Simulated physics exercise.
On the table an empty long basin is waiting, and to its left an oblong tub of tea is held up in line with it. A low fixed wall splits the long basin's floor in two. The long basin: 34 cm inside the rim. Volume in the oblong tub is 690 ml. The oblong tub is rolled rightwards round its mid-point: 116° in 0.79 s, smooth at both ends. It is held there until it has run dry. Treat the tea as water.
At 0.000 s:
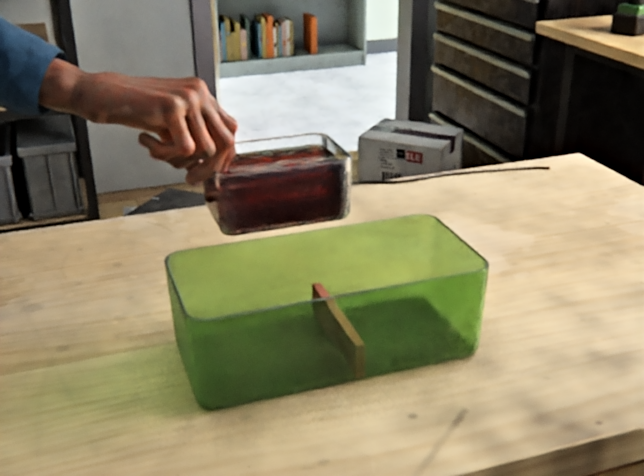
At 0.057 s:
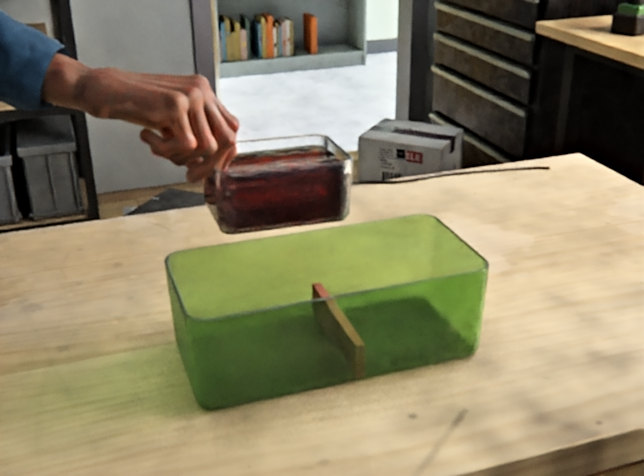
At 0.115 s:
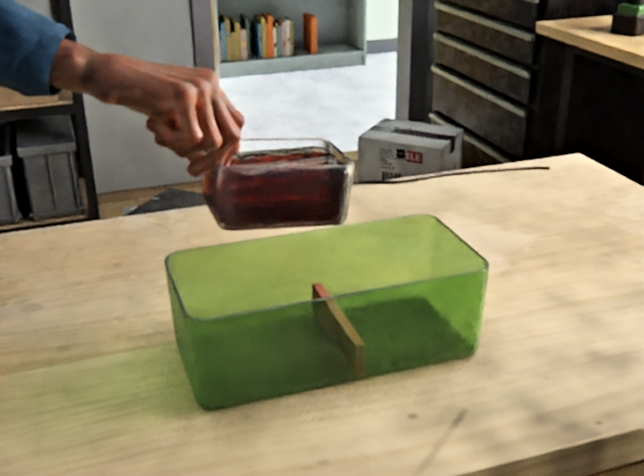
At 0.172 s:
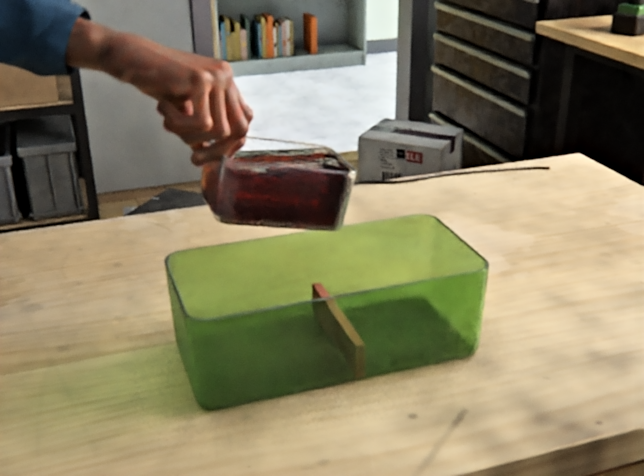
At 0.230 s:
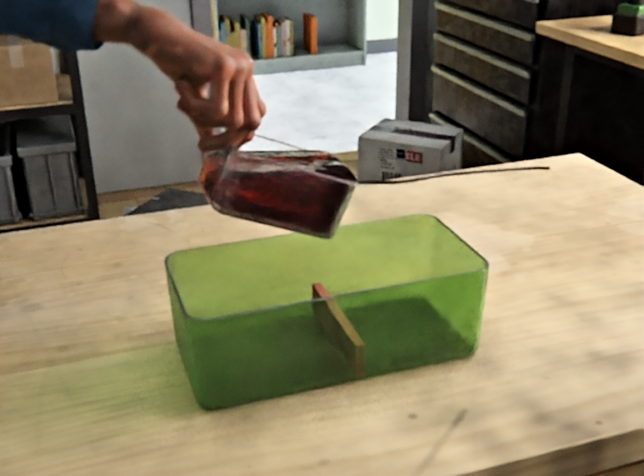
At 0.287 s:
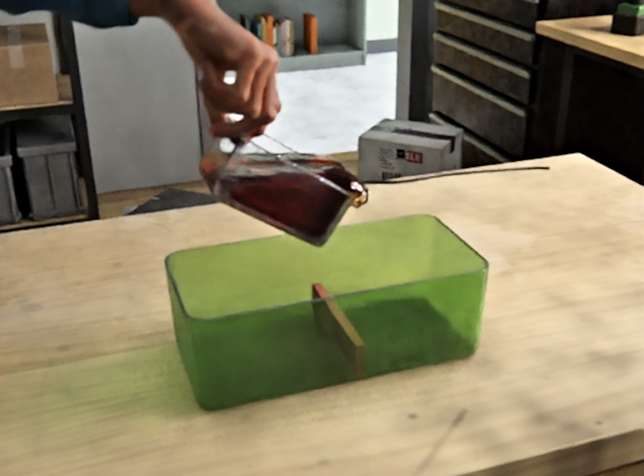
A hand in a blue sleeve holds a clear oblong tub of dark red tea above a pale wooden table, seen from slightly above in a workshop-like room. Below sits a long, empty green basin with a brown divider, with a grey box, dark drawers and bookshelves behind. The hand rolls the tub steadily rightwards, its right end dipping until a little tea emerges at the edge, while the camera stays still.
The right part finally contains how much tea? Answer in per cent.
About 81 in every hundred parts.
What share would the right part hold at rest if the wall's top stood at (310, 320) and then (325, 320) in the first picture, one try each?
95 then 80 %.
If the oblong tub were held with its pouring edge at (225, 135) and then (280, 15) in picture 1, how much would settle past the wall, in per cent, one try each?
5 in a hundred, followed by 70 in a hundred.
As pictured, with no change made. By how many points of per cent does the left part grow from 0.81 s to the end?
Roughly 3 per cent.
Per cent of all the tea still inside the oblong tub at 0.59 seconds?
About 12 per cent.
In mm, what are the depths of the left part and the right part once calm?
About 4 mm left, about 24 mm right.
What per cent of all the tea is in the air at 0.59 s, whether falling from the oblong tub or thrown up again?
Roughly 20 percent.
Then, 0.59 s in, the tilt is 98° and 13 per cent is still to pour, 0 is left of the wall and 68 right of it.
Then, 0.81 s in, the tilt is 116° and 2 per cent is still to pour, 15 is left of the wall and 81 right of it.
Then, 1.04 s in, the tilt is 116° and 0 per cent is still to pour, 18 is left of the wall and 81 right of it.
Then, 1.29 s in, the tilt is 116° and 0 per cent is still to pour, 18 is left of the wall and 81 right of it.
Finally, 18 per cent lies left of the wall, 81 right of it and 1 outside.
